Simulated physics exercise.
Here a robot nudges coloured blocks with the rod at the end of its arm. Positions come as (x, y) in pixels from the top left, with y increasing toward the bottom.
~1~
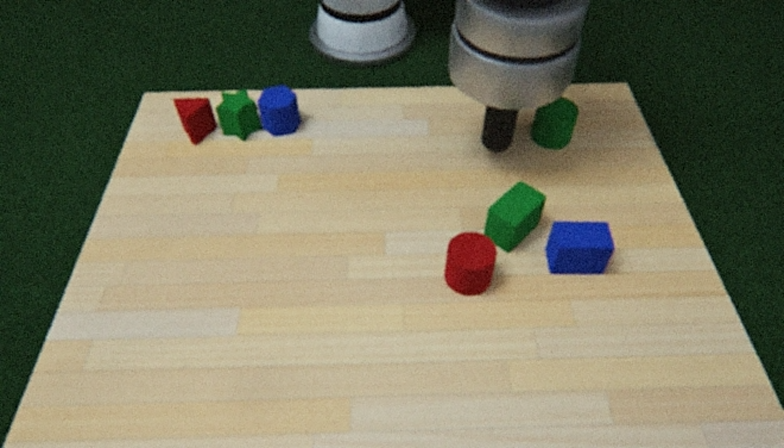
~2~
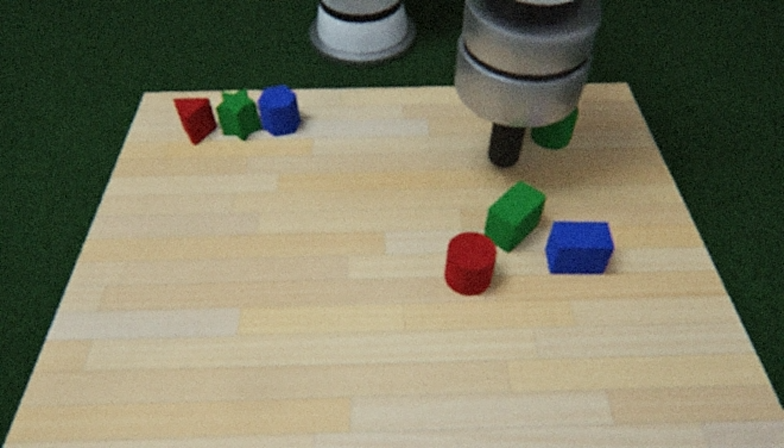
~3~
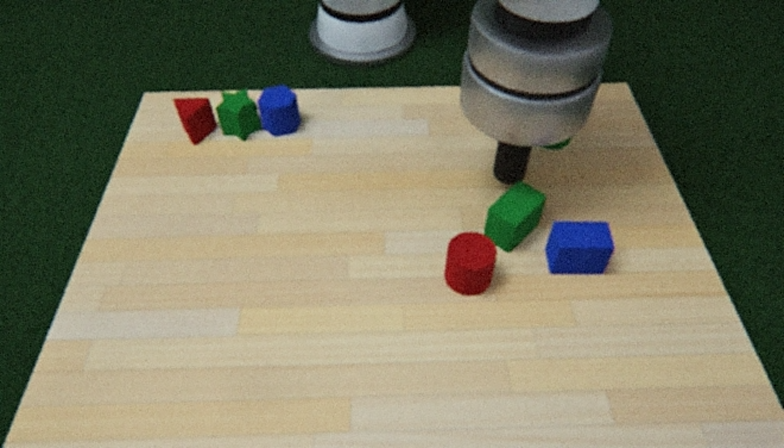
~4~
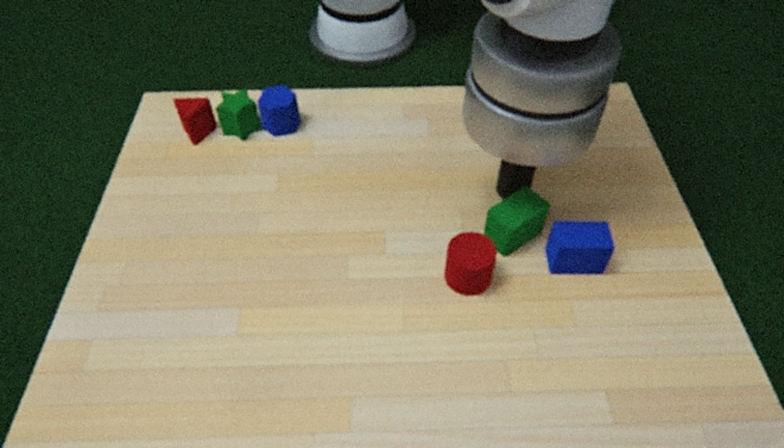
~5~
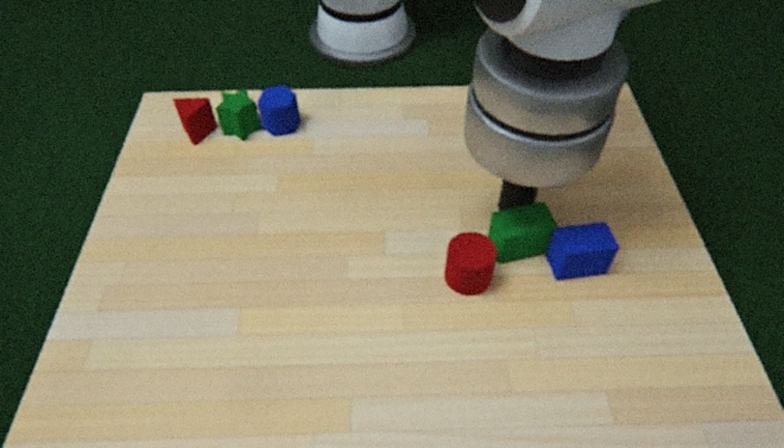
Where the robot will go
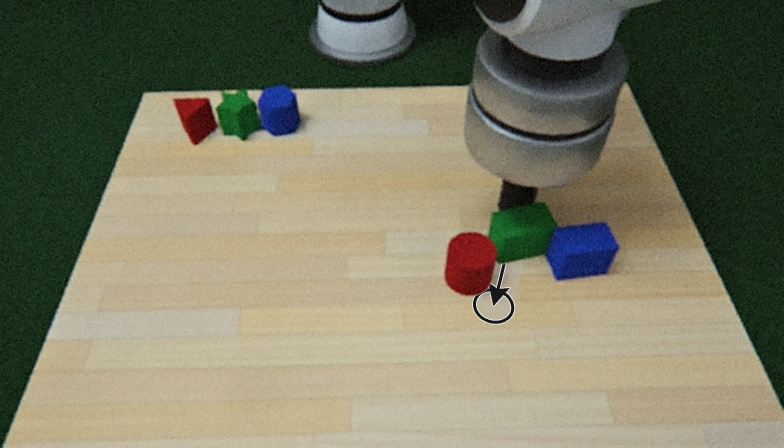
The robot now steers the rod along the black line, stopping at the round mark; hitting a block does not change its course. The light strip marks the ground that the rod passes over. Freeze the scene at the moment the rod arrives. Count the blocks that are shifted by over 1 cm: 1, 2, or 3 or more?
Blocks moved: Three or more.
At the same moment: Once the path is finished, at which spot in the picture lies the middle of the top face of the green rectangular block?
Its top middle: (543, 281).
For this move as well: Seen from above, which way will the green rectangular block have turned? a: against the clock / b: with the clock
I choose a.
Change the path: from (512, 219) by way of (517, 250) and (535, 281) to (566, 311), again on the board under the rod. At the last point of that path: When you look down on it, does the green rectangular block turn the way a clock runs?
Yes, I think so.
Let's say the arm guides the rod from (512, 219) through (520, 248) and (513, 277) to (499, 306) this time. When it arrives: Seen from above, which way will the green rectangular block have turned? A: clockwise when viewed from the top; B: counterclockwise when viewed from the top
The one that fits is B, counterclockwise when viewed from the top.
The drawn path runs from (512, 219) directly to (494, 306).
What follows on the original path. One third of the way, rod at (510, 238); green rectangular block at (529, 248); blue rectangular block at (591, 248), turned 40° anticlockwise.
Two thirds of the way, rod at (504, 266); red disc at (465, 255); green rectangular block at (537, 273), turned 35° anticlockwise; blue rectangular block at (593, 251), turned 55° anticlockwise.
At the end, rod at (496, 297); red disc at (457, 262); green rectangular block at (543, 281), turned 50° anticlockwise; blue rectangular block at (593, 251), turned 55° anticlockwise.
